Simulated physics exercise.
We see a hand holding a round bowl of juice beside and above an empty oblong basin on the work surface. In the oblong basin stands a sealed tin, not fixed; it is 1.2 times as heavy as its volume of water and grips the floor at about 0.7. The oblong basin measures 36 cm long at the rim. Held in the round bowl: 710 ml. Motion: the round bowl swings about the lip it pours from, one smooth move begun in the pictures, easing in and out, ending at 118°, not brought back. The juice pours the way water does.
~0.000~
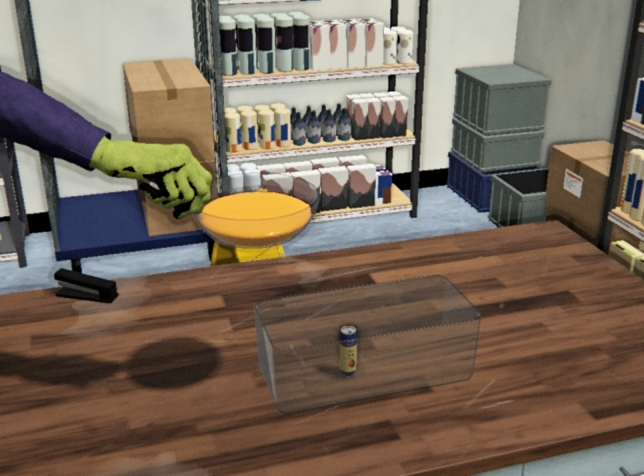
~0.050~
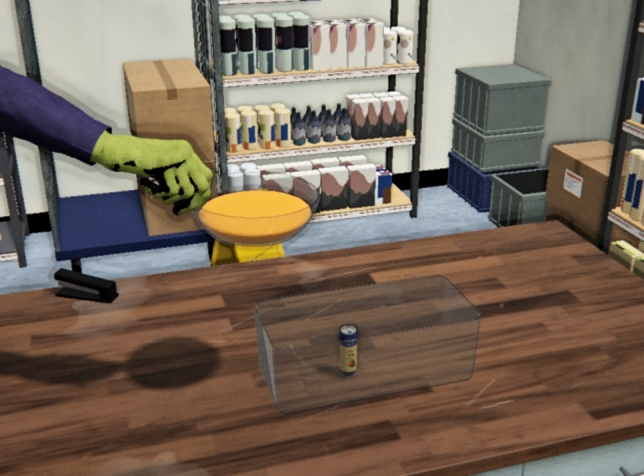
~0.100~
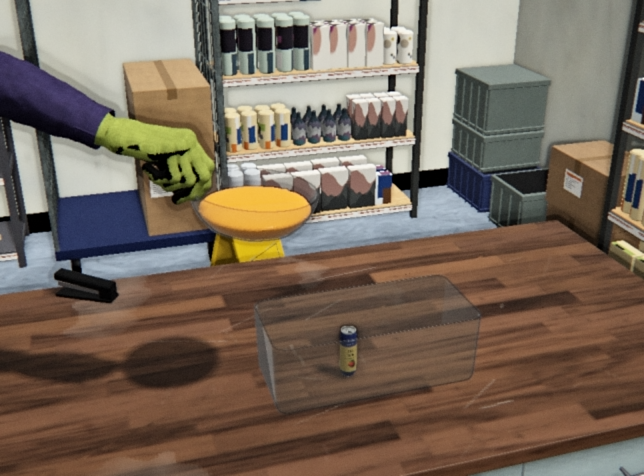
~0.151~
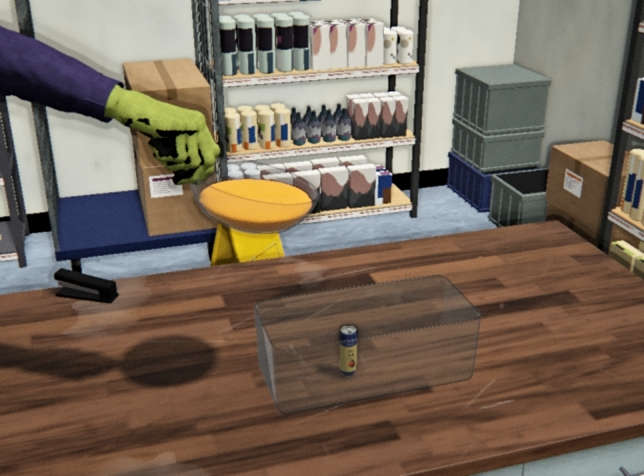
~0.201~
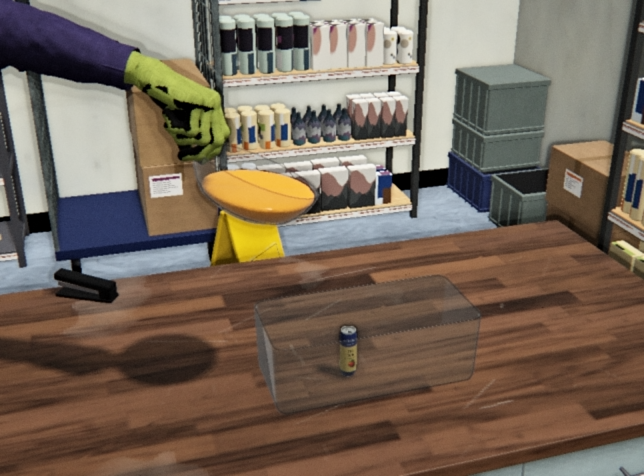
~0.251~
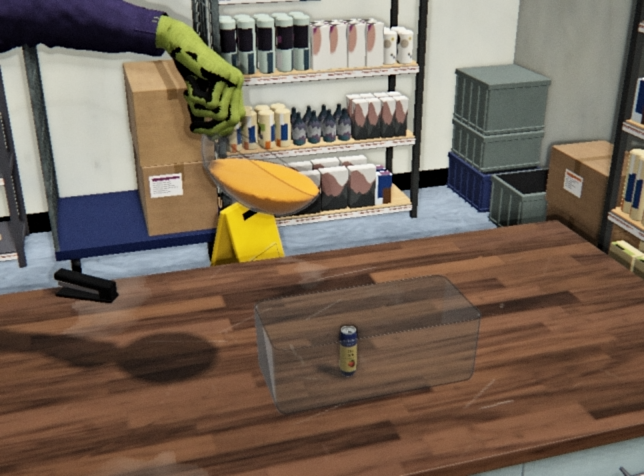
Gloved hand tilting a shallow bowl of orange juice rightward beside a clear basin on a wooden counter, wrist rising as it leans.
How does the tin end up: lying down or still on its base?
Odds are it is tipped over.
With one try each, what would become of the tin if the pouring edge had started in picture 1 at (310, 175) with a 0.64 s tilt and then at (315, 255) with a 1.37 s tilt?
Trial 1 - tin tips; trial 2 - tin stays standing.
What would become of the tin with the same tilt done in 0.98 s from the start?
So the tin will tip over.
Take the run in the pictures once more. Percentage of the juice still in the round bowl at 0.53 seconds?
Still held: Roughly 6 % of the total.
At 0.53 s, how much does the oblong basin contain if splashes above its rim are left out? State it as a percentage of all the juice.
About 3 per cent.
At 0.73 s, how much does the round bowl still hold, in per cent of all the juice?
Near 0 percent, more or less.
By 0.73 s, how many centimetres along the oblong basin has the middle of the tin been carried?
Some 0 cm.
After 0.53 s the tilt is 105° and 6 per cent is still to pour; the tin stands where it began.
After 0.73 s the tilt is 118° and 0 per cent is still to pour; the tin stands where it began.
After 0.94 s the tilt is 118° and 0 per cent is still to pour; the tin lies on its side.
After 1.17 s the tilt is 118° and 0 per cent is still to pour; the tin lies on its side.
In the end the tin lies on its side.
